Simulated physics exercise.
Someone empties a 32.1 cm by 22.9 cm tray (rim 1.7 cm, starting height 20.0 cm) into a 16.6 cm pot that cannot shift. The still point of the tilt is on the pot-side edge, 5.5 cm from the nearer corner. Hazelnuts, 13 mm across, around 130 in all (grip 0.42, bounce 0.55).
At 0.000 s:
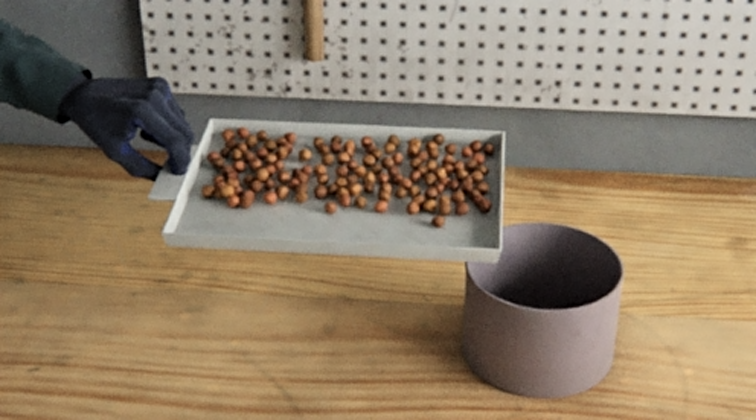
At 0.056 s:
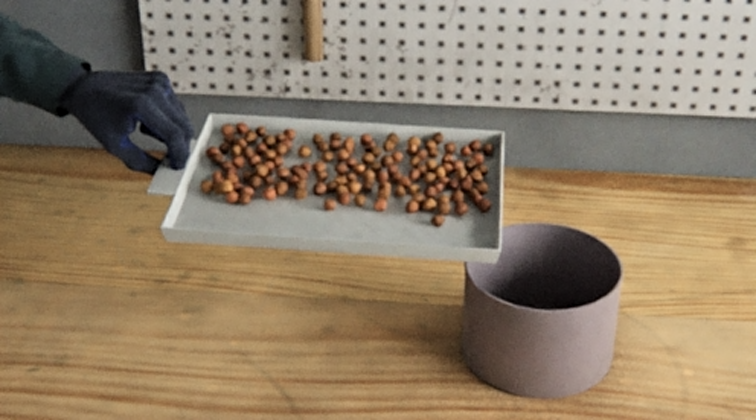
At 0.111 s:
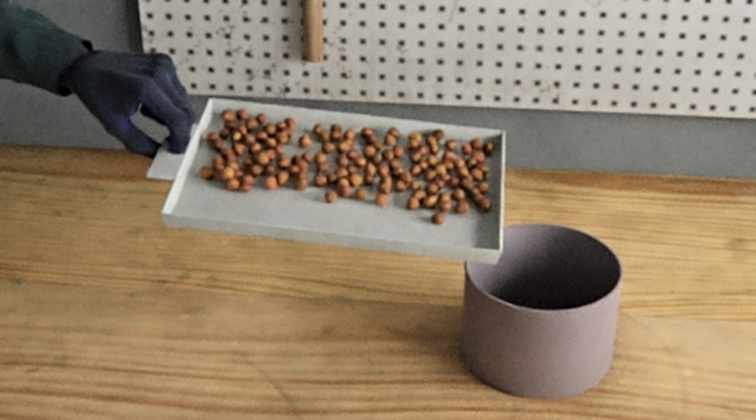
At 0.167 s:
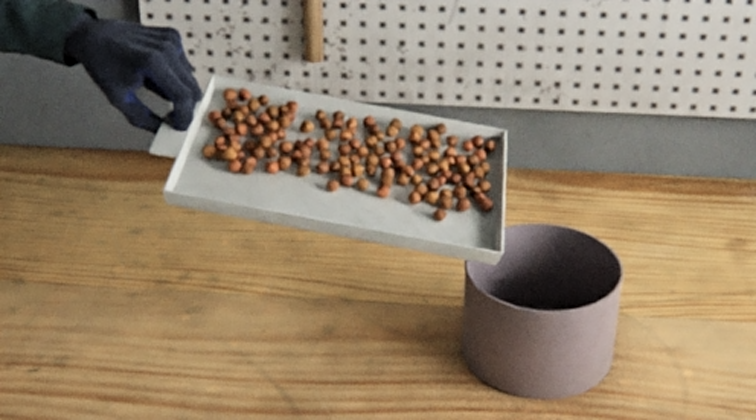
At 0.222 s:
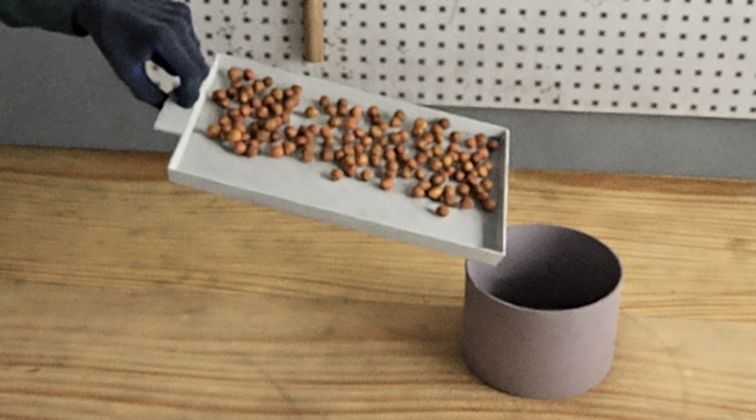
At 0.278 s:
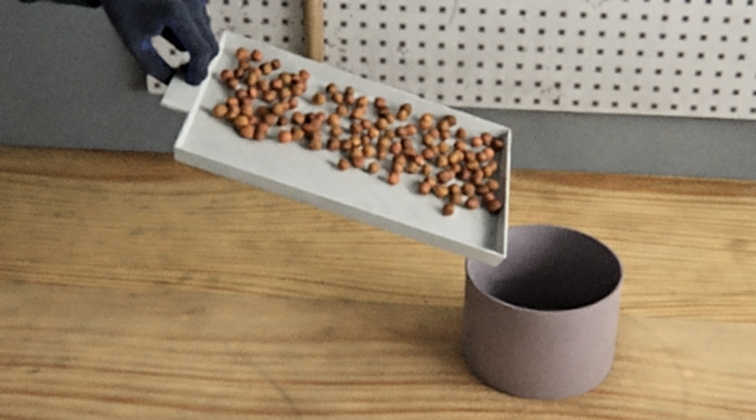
The clip shows a gloved hand holding a pale tray of small reddish-brown round pieces beside a mauve pot on a wooden table, then raising the tray's left end so it slopes down toward the pot on the right.
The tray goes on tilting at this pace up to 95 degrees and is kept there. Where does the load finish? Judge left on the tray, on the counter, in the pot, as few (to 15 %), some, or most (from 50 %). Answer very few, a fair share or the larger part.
Tray very few, counter a fair share, pot the larger part.
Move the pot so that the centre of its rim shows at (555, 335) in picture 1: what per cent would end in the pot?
About 55 per cent.
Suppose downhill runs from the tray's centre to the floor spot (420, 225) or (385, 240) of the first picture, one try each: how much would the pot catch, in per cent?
About 10 and 0 per cent.
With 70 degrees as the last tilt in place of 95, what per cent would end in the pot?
It would be near 20 per cent.
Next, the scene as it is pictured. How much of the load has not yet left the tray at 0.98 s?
Some 70 per cent of the load.
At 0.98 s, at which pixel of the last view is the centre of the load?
Around (514, 191).
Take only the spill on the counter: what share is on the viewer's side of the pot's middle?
About 80 per cent.
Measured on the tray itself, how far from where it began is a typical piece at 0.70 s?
Some 12 cm.
Then, at 0.70 s, tilt 56 degrees; the tray holds 100 %, the pot 0 %.
After 0.98 s, tilt 80 degrees; the tray holds 70 %, the pot 10 %.
Then, at 1.36 s, tilt 95 degrees; the tray holds 5 %, the pot 50 %.
At rest (2.6 s), tray 0 %, counter 40 %, pot 60 %.
